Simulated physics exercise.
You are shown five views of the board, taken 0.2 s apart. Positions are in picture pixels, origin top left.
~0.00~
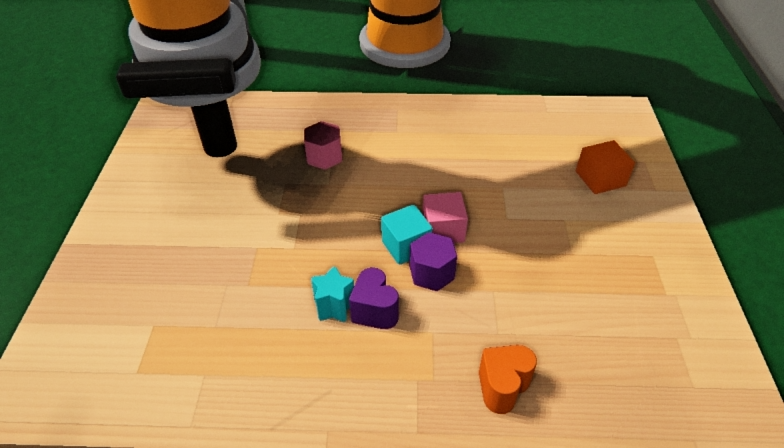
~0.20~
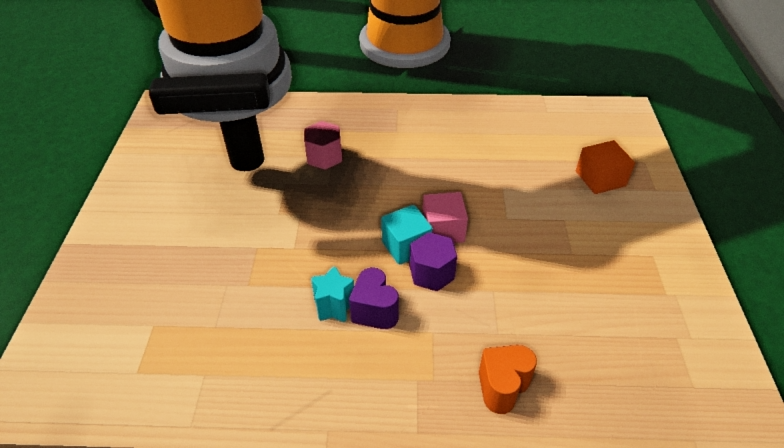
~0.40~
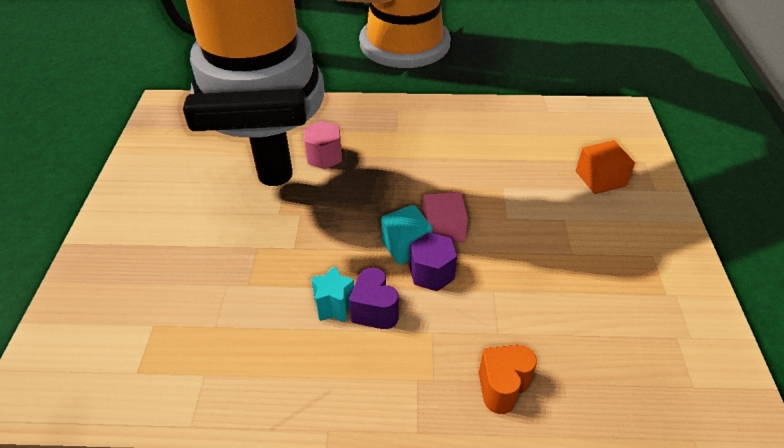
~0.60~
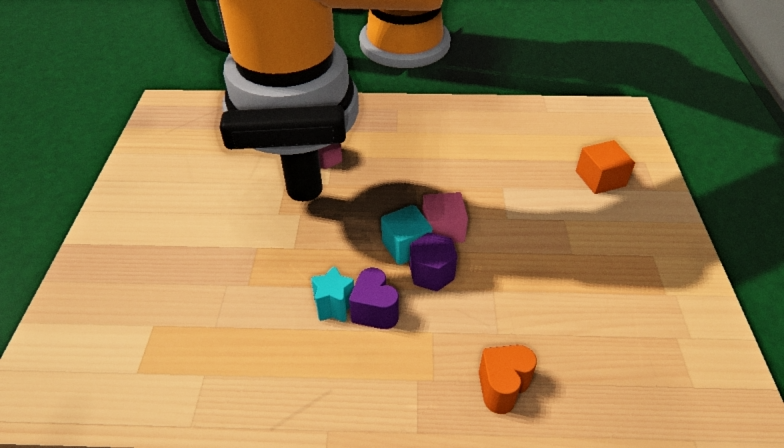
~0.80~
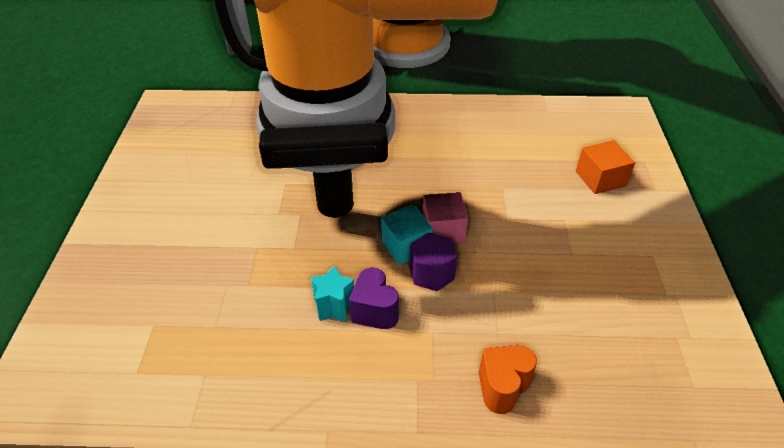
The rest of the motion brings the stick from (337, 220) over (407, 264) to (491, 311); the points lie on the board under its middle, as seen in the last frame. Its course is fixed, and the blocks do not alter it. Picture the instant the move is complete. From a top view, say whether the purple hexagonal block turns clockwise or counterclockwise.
The sense of turning is clockwise.
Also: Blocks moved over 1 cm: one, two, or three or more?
The count is three or more.
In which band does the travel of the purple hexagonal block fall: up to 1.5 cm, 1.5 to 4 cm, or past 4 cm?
The answer here is over 4 cm.
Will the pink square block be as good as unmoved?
Going by the path, no.
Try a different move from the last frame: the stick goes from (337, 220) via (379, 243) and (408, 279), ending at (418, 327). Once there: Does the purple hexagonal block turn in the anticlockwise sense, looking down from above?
I'd say no.
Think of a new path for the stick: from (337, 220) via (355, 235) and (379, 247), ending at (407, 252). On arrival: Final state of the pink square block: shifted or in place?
It is no longer where it was.
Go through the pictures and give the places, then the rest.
In the first picture, stick's lower end at (221, 147); purple heart at (374, 288); turquoise square block at (407, 222); purple hexagonal block at (434, 249); pink square block at (445, 206).
In the second picture, stick at (248, 161); blocks still.
In the third picture, stick at (276, 175); blocks still.
In the fourth picture, stick at (305, 190); blocks still.
In the fifth picture, stick at (336, 205); purple heart at (374, 288); turquoise square block at (407, 222); purple hexagonal block at (434, 249); pink square block at (445, 206).
What follows on the original path. One third of the way, stick at (382, 235); turquoise square block at (425, 226); purple hexagonal block at (443, 255), turned 15° clockwise; pink square block at (454, 205), turned 20° anticlockwise.
Two thirds of the way, stick at (435, 265); turquoise square block at (449, 226), turned 20° anticlockwise; purple hexagonal block at (476, 272), turned 30° clockwise; pink square block at (468, 200), turned 35° anticlockwise.
At the end, stick at (494, 297); purple heart still; turquoise square block at (449, 226), turned 20° anticlockwise; purple hexagonal block at (540, 303), turned 25° clockwise; pink square block at (468, 200), turned 35° anticlockwise.
